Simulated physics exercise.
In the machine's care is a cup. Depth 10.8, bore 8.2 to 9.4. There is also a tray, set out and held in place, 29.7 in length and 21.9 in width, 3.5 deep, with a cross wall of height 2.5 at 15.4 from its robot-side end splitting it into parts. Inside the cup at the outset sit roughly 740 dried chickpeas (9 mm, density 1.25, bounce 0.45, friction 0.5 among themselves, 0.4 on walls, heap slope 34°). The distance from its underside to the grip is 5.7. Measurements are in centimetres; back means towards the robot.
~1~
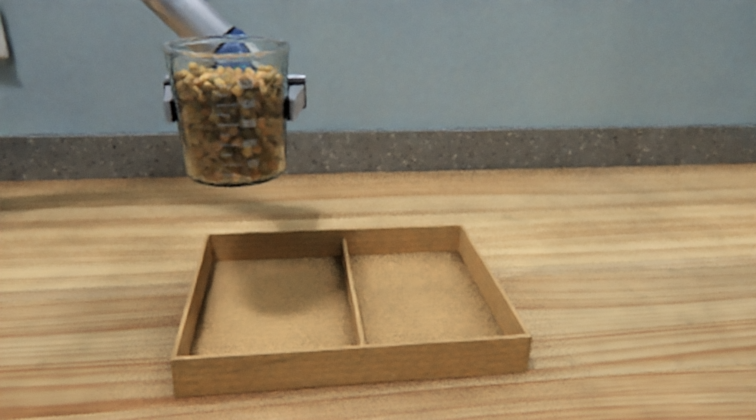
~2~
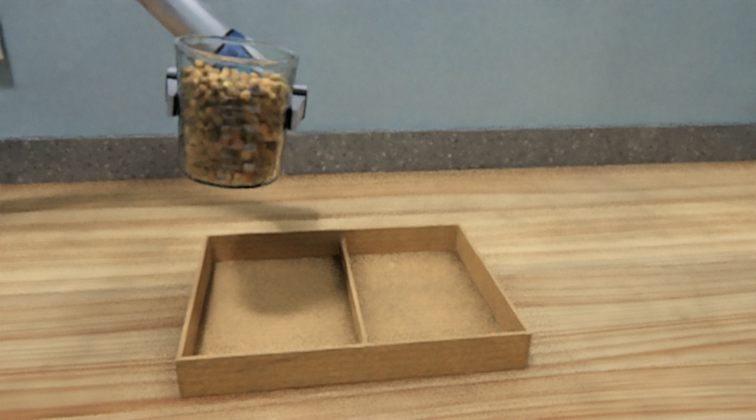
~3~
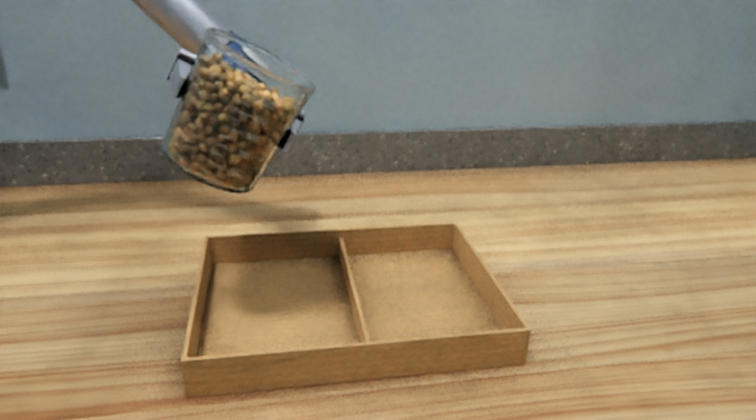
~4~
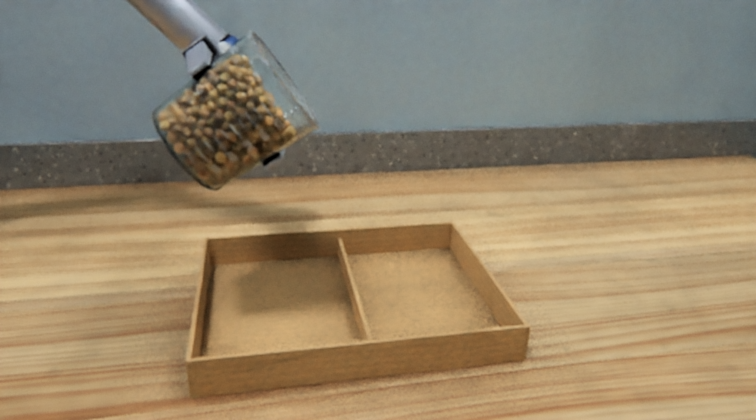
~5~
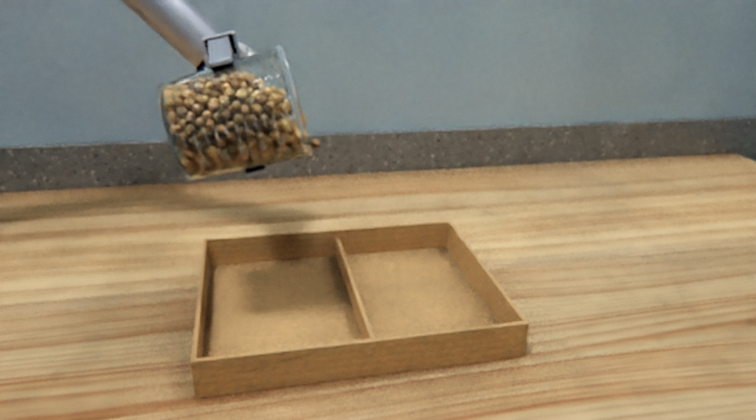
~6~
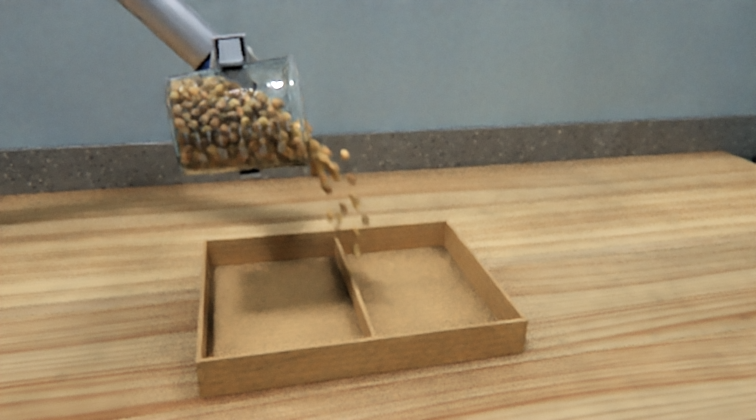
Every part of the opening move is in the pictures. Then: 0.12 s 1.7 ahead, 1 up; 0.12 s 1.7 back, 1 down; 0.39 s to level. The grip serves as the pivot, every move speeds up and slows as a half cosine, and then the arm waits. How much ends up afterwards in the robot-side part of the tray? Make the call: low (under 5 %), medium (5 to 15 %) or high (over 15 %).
My call: Medium.
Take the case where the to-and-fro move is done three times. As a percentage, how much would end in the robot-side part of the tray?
In that case it would be near 20 percent.
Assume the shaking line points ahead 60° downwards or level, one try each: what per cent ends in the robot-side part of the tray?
First try about 10 %, second try about 10 %.
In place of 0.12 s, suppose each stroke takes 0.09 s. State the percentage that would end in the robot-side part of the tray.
That would give around 5 per cent.
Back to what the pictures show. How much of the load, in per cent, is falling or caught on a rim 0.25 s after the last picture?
That comes to about 12 per cent, more or less.
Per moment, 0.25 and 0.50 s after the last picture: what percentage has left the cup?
Taking the two times in order, I'd say 20 and then 30 per cent.
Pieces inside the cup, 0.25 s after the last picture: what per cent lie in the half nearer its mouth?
50 per cent.
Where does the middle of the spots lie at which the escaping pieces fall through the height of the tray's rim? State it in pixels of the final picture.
They come down centred close to (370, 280).
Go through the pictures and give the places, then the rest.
The first picture shows cup middle at (233, 111), level; upper third of the load around (229, 86), from x 180 to 280, top at y 60; 745 in the cup.
The second picture shows cup middle at (234, 113), tilted 8° forward; upper third of the load around (232, 89), from x 185 to 285, top at y 60.
The third picture shows cup middle at (235, 115), tilted 29° forward; upper third of the load around (231, 92), from x 175 to 290, top at y 55.
The fourth picture shows cup middle at (235, 117), tilted 56° forward; upper third of the load around (233, 95), from x 165 to 295, top at y 55.
The fifth picture shows cup middle at (236, 118), tilted 77° forward; upper third of the load around (226, 98), from x 170 to 315, top at y 75.
The sixth picture shows cup middle at (238, 119), tilted 85° forward; upper third of the load around (217, 105), from x 175 to 365, top at y 80; 716 in the cup, 2 in the robot-side part, 2 in the far-side part, 25 in flight or on a rim.
Then, 0.25 s later, tilted 85° forward, highest piece 23 above the table; 580 in the cup, 62 in the far-side part, 16 in the robot-side part, 87 in flight or on a rim.
Then, 0.50 s later, tilted 20° forward, highest piece 26 above the table; 508 in the cup, 164 in the far-side part, 62 in the robot-side part, 11 in flight or on a rim.
Then, 0.83 s later, level, highest piece 24 above the table; 508 in the cup, 174 in the far-side part, 63 in the robot-side part.
Then, 1.88 s later, level, highest piece 24 above the table; 508 in the cup, 174 in the far-side part, 63 in the robot-side part.
At rest, 508 in the cup, 174 in the far-side part, 63 in the robot-side part. That is 8 % in the robot-side part of the tray.
